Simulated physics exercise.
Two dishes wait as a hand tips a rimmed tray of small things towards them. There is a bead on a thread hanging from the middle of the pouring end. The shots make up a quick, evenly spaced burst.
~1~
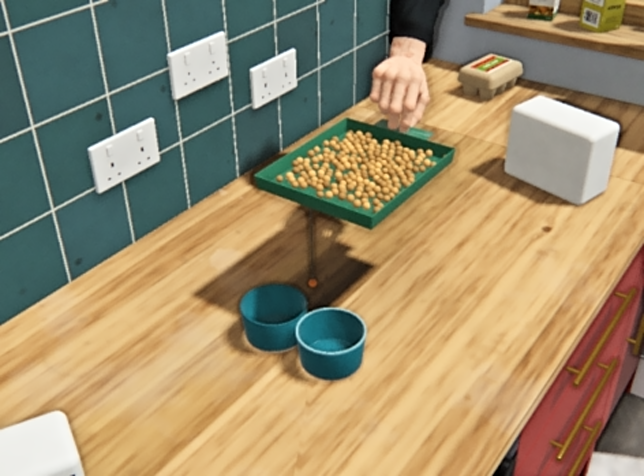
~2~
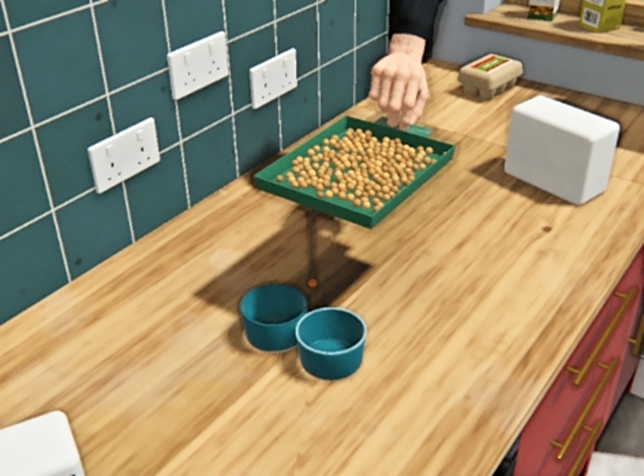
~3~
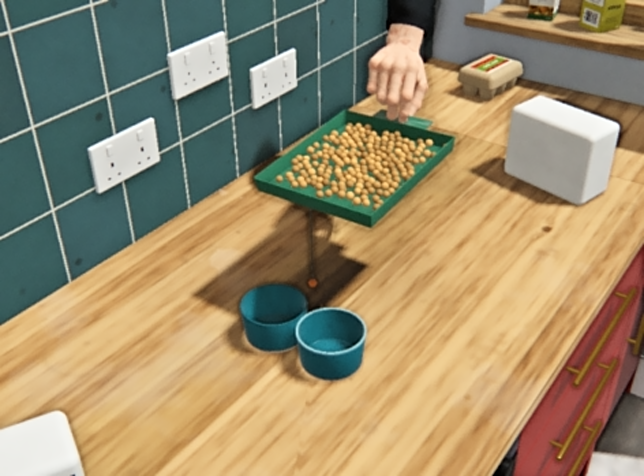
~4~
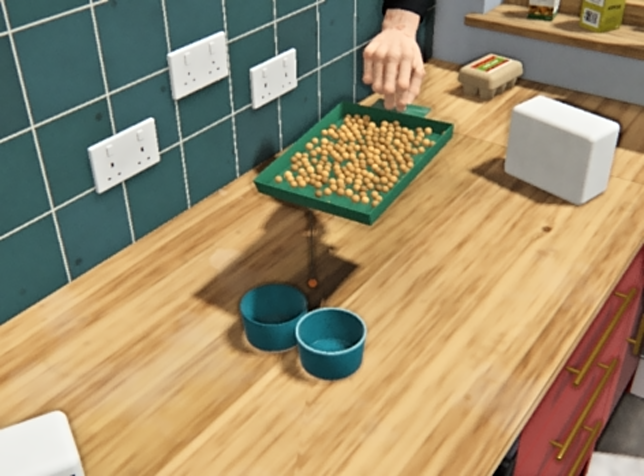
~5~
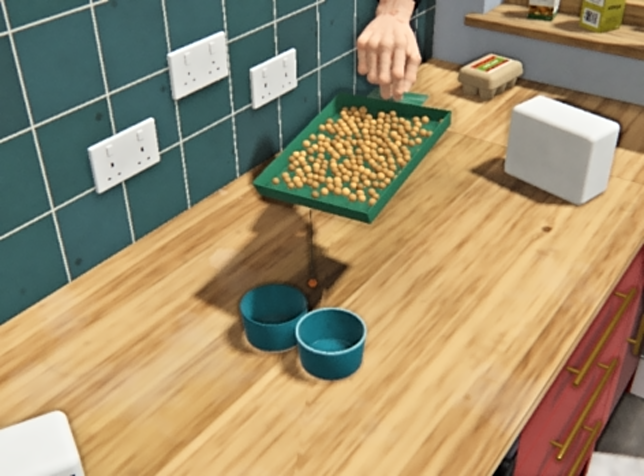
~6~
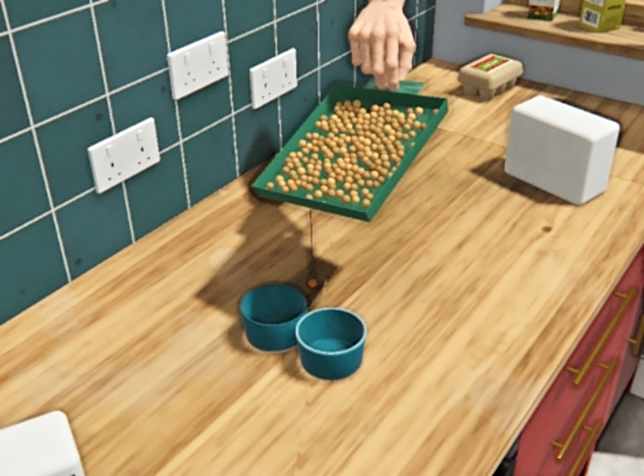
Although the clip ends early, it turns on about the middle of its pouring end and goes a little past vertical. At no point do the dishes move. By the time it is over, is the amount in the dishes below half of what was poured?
Yes.
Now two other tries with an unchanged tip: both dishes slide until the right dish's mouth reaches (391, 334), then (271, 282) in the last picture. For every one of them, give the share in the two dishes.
Roughly 0% first, roughly 70% second.
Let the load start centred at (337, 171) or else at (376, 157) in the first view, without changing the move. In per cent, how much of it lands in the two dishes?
Near 30 per cent and near 30 per cent.
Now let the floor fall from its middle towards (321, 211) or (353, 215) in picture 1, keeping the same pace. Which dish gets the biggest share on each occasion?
Well, the one to the right comes out on top first, then the one to the right.
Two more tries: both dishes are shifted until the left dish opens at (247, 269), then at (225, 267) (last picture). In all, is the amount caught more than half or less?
So that's a greater portion the first time round, a greater portion the second.
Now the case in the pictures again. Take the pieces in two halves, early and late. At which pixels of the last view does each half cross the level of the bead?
First around (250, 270), afterwards around (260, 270).
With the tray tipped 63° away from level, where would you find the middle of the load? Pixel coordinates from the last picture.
Look close to (292, 177) in the last picture.
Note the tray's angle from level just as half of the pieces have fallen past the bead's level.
Around 105° at that moment.
Shortly afterwards, tray tipped steeply; all but a few on the tray; a little in the air.
Next, tray tipped right over; near a third on the tray; a little in the left dish; near a quarter outside both; near a quarter in the air.
Some moments later, tray tipped past a quarter turn; near a third in the left dish; near two thirds outside both.
In the end, tray tipped past a quarter turn; none at all in the right dish; near a third in the left dish; near two thirds outside both.
